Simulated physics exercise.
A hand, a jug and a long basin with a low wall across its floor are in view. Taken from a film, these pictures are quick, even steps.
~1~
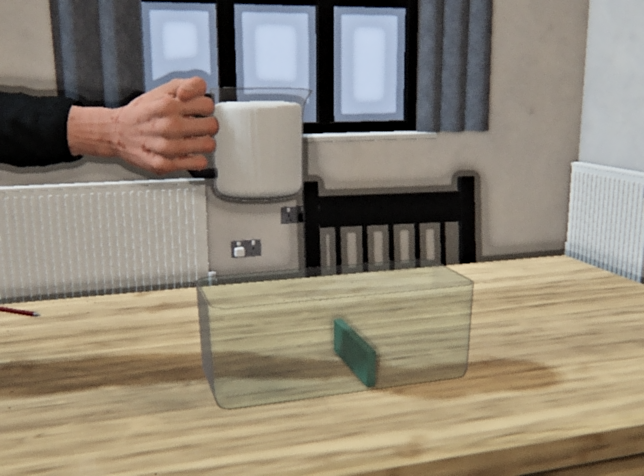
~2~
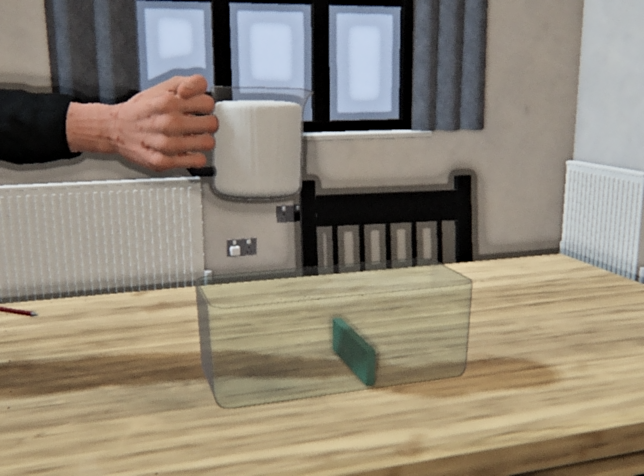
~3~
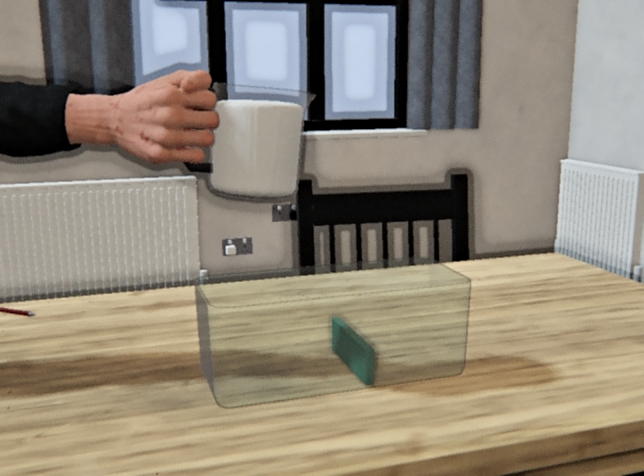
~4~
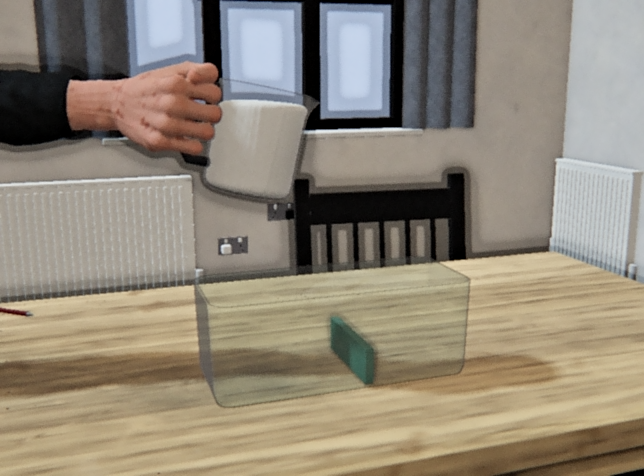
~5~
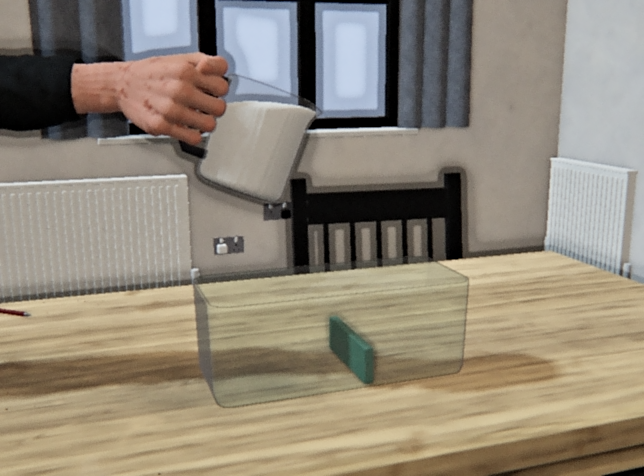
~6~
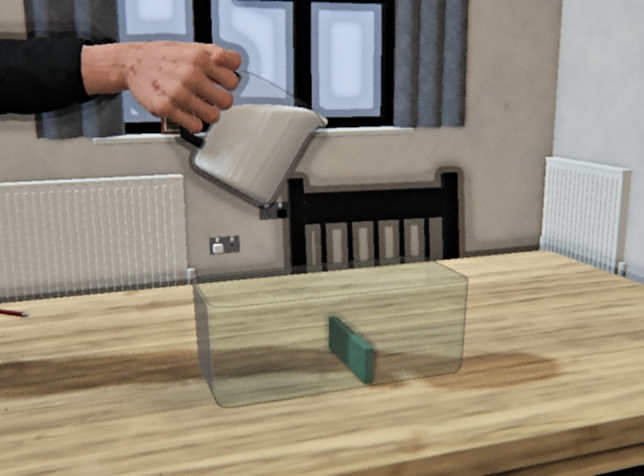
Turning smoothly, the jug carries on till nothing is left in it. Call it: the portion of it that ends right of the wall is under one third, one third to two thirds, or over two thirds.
Over two thirds.
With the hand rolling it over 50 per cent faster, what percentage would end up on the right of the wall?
I'd estimate about 85 percent ends up there.
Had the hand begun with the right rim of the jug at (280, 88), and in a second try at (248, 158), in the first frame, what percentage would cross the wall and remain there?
About 35 % the first time, about 5 % the second.
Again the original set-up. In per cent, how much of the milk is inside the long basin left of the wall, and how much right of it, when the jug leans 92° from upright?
The left part holds 0 percent and the right part 10 percent.
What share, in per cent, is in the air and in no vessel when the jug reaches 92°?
Airborne share: Approx. 30 %.
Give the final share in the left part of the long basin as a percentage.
Something like 10 per cent, roughly.
A moment on, the jug is tipped on its side and 60 per cent is still to pour, 0 is left of the wall and 11 right of it.
Next, the jug is tipped right over and 15 per cent is still to pour, 3 is left of the wall and 61 right of it.
Then the jug is tipped right over and 2 per cent is still to pour, 8 is left of the wall and 85 right of it.
Later the jug is tipped right over and 0 per cent is still to pour, 11 is left of the wall and 88 right of it.
In the end 12 per cent lies left of the wall, 87 right of it and 1 outside.
